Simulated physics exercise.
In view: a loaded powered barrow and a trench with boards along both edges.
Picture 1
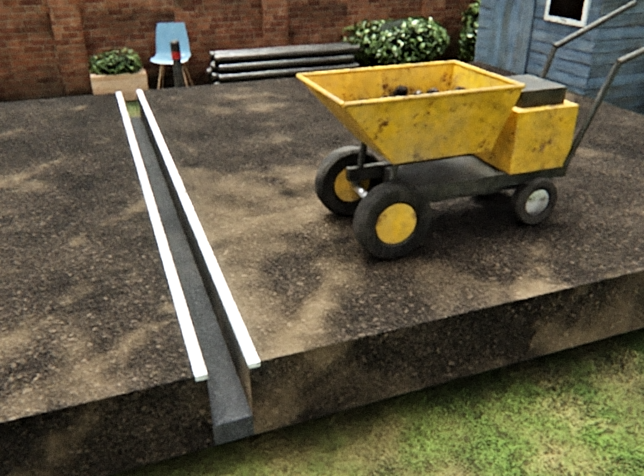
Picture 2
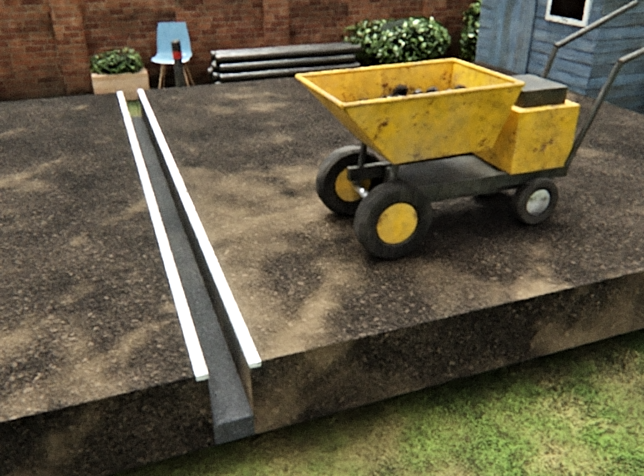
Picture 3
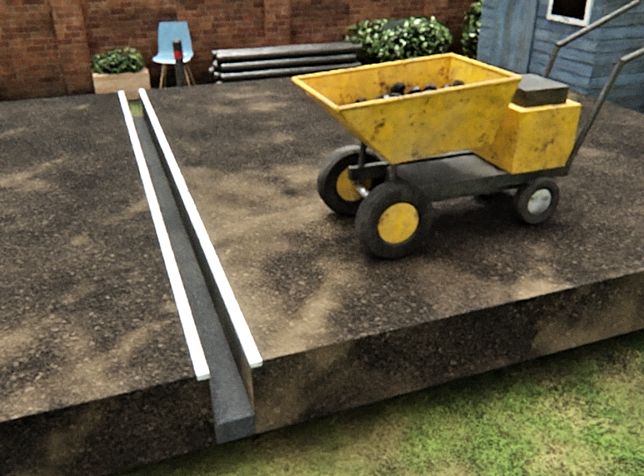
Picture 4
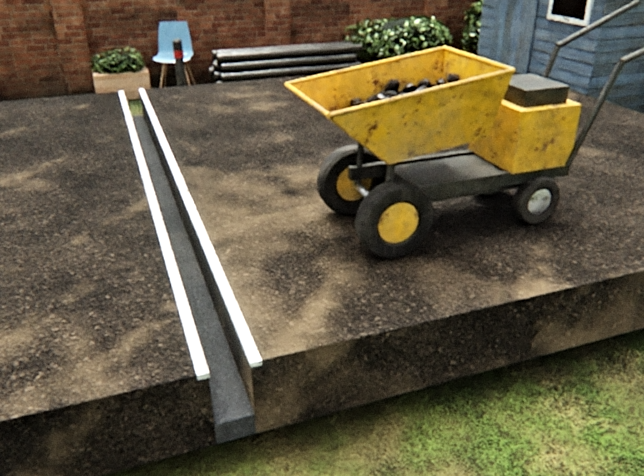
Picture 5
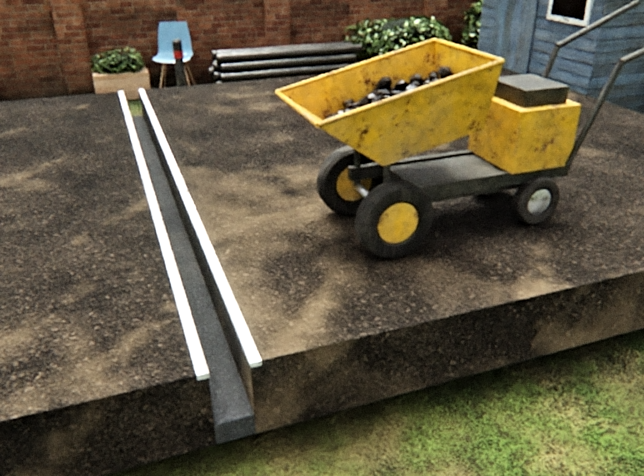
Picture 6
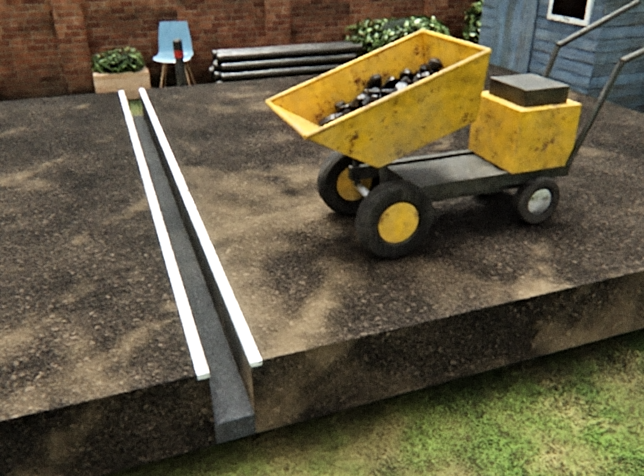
A yellow powered barrow with a skip of dark lumps stands on the right of a raised brown dirt surface, seen from slightly above in a brick-walled garden. A narrow trench edged with two white boards runs along the left, with a blue chair, dark poles and a blue shed behind. The skip starts level, then gradually tilts forward to the left, while the wheels and camera stay still.
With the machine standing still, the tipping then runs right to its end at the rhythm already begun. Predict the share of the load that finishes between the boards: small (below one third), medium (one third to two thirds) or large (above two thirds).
The share is medium, from one third to two thirds.
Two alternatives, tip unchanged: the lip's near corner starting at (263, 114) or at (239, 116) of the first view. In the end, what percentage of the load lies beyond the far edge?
Roughly 70 and 70 percent respectively.
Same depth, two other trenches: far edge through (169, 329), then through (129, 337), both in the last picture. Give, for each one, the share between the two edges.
In order: 50 per cent, then 50 per cent.
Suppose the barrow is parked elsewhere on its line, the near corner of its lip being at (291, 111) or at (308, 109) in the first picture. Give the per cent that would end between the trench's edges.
Roughly 70 percent the first time, roughly 70 percent the second.
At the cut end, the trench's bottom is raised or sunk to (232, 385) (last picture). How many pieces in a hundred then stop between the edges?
Estimate: Approx. 40 per cent.
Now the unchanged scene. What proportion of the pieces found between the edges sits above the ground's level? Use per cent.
0 per cent or so.
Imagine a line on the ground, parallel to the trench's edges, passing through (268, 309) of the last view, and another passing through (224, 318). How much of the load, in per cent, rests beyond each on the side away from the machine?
Around 70 per cent for the first, around 40 per cent for the second.
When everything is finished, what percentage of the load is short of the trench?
Call it some 25 percent of the pieces.
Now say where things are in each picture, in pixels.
The first picture shows lip of the skip at (344, 105), level; top of the load at (415, 105), lumps of coal; first edge of the trench at (235, 316); far edge at (187, 326), the trench under half as wide as the skip, and about as deep as wide.
The second picture shows lip of the skip at (343, 106), level; top of the load at (414, 104).
The third picture shows lip of the skip at (338, 110), tipped barely; top of the load at (429, 105).
The fourth picture shows lip of the skip at (329, 116), tipped a little; top of the load at (424, 101).
The fifth picture shows lip of the skip at (318, 125), tipped a little; top of the load at (437, 95).
The sixth picture shows lip of the skip at (306, 137), tipped clearly; top of the load at (417, 85); first edge of the trench at (237, 315); far edge at (189, 325).
Soon after the last picture, skip tipped steeply; all in the skip.
A little later, skip tipped right over; most in the skip; a small part short of the trench; a stray few in or heaped over the trench.
Later still, skip tipped right over; about a quarter in the skip; about a quarter short of the trench; about half in or heaped over the trench; a stray few beyond it.
At rest, skip tipped right over; about a quarter in the skip; about a quarter short of the trench; about half in or heaped over the trench; a stray few beyond it.
